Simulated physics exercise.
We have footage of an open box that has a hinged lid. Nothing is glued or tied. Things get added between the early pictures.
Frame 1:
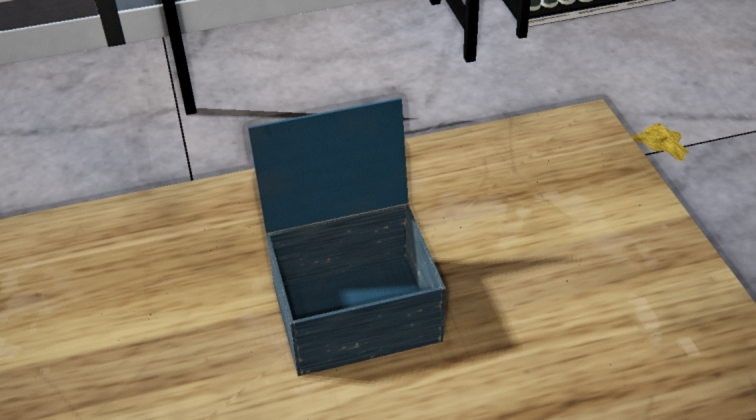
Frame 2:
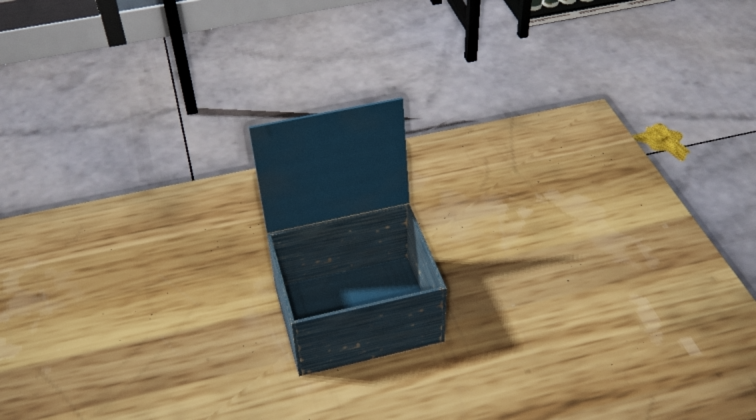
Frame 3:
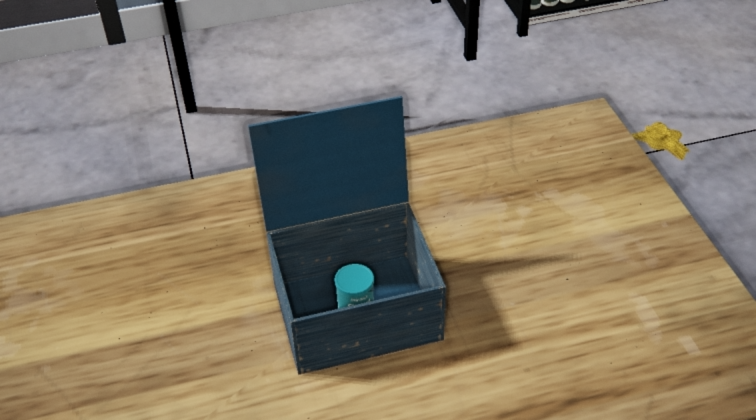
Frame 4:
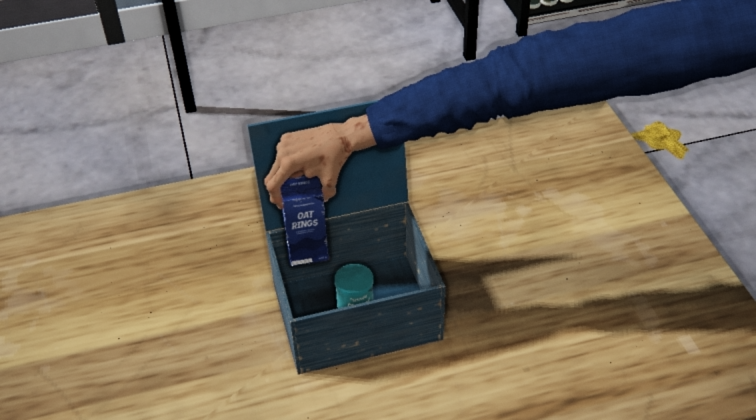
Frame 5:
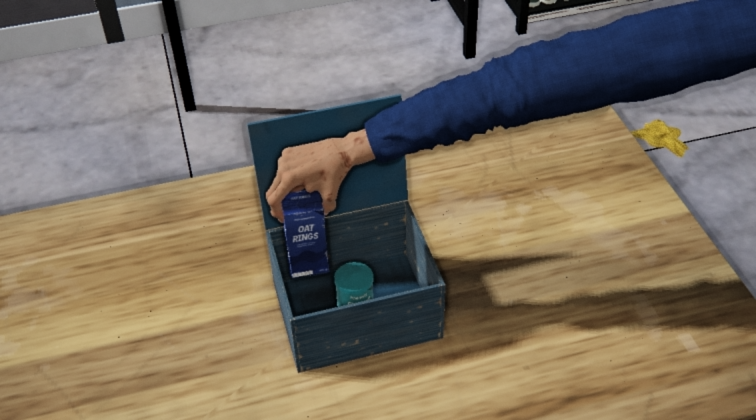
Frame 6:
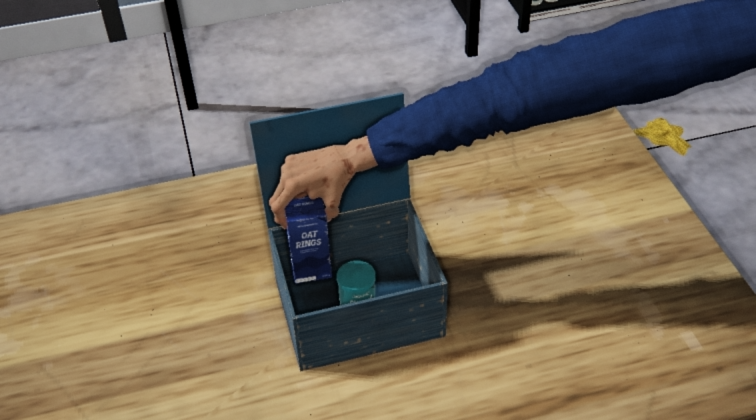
On a light wooden tabletop above a grey tiled floor, seen from a raised angle by a camera that barely shifts, an open blue box stands with its hinged lid up, and something yellow lies at the right. The box is empty at first, then a turquoise tin appears inside it. A blue-sleeved arm reaches in from the right, lowering a dark blue Oat Rings carton into the left side, still gripping it.
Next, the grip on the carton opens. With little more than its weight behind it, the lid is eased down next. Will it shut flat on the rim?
No.
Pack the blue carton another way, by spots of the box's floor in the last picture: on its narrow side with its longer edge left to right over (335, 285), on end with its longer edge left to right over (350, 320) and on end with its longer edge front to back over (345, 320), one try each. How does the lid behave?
Attempt one, it settles down; attempt two, it is left gaping; attempt three, it is left gaping.
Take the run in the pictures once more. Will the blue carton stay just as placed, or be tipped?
In the end, the blue carton keeps its orientation.
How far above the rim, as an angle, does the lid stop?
Lid angle from rim - close to 10°.
Then, 0.50 s past the last view, blue carton displaced well along near (314, 289).
Then, 1.50 s past the last view, lid 66° above the rim; blue carton displaced well along near (314, 289).
Then, 1.90 s past the last view, lid 23° above the rim; blue carton displaced well along near (314, 289).
Finally, lid 10° above the rim; moved from the start, blue carton; turquoise tin still in place. Final places as the last picture's camera would see them, blue carton near (314, 289).
